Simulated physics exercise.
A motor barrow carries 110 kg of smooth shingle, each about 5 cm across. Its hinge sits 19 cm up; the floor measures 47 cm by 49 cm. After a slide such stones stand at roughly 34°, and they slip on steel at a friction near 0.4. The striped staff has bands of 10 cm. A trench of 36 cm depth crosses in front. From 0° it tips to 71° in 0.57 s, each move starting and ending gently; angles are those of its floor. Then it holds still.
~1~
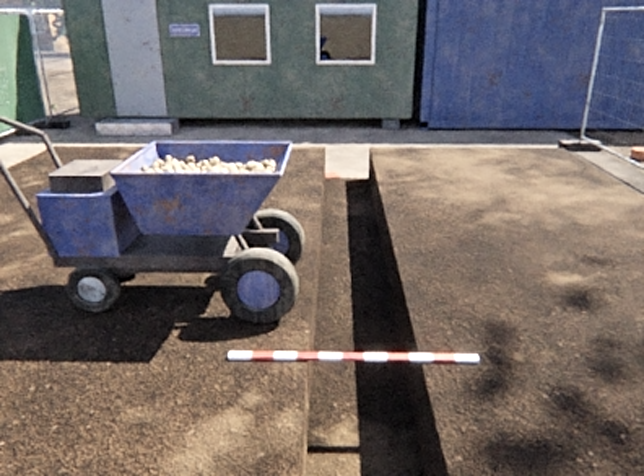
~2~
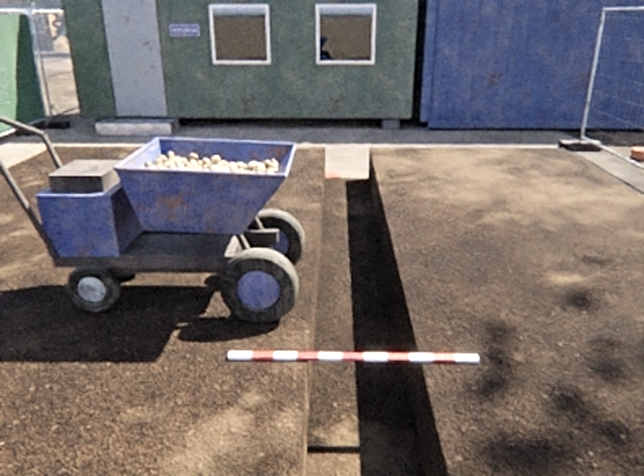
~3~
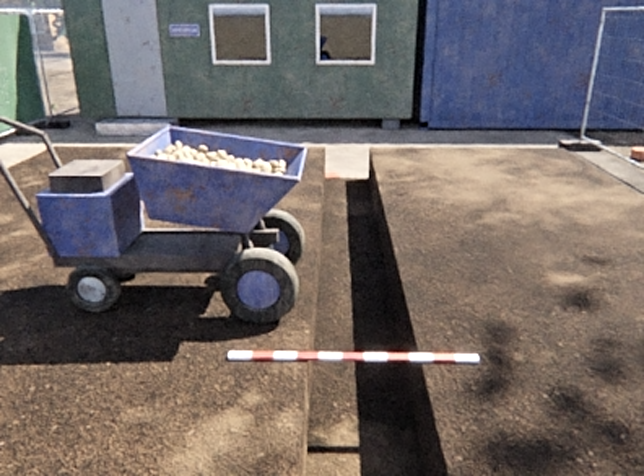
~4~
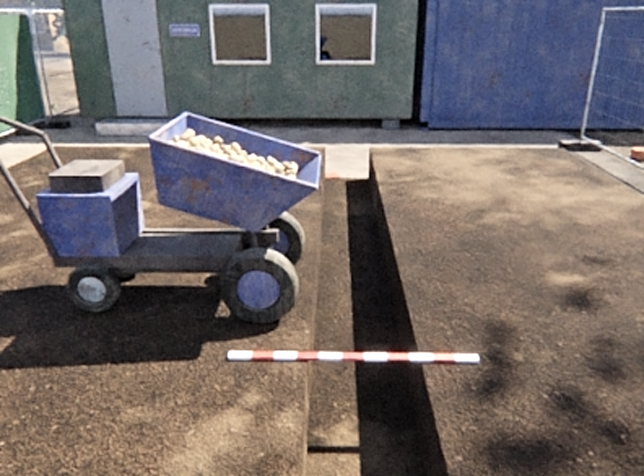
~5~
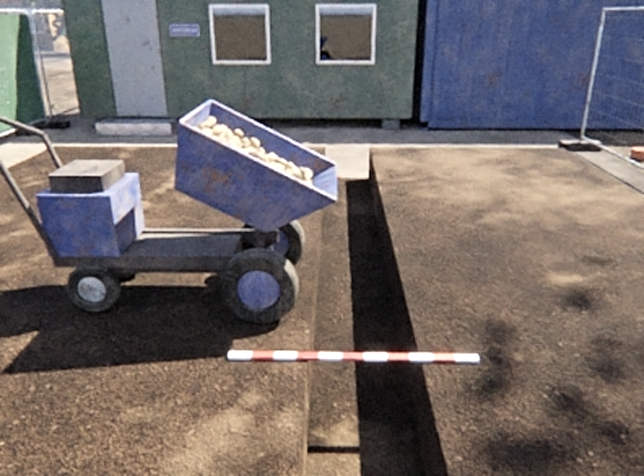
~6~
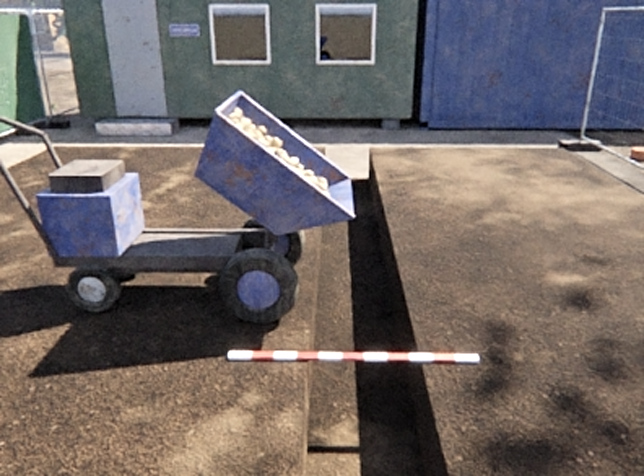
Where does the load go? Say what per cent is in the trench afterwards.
Some 23 per cent of it.
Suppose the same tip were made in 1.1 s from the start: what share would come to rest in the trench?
It would be near 45 per cent.
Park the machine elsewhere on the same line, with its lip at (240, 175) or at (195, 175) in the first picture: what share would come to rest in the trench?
First some 60, then 95 per cent.
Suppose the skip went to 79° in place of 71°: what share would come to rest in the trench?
Then about 20 per cent.
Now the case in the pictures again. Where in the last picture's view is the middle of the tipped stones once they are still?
Near (460, 292).
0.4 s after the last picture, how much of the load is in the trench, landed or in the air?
Some 10 per cent.
Then, 0.1 s after the last picture the floor is at 60°, 100 % in the skip; the foremost stones are at (358, 229).
Then, 0.4 s after the last picture the floor is at 71°, 69 % in the skip, 9 % in the trench, 22 % past the trench; the foremost stones are at (449, 289).
Then, 0.7 s after the last picture the floor is at 71°, 12 % in the skip, 11 % in the trench, 77 % past the trench; the foremost stones are at (606, 290).
Then, 2.7 s after the last picture the floor is at 71°, 0 % in the skip, 23 % in the trench, 77 % past the trench; the foremost stones are past the picture's edge.
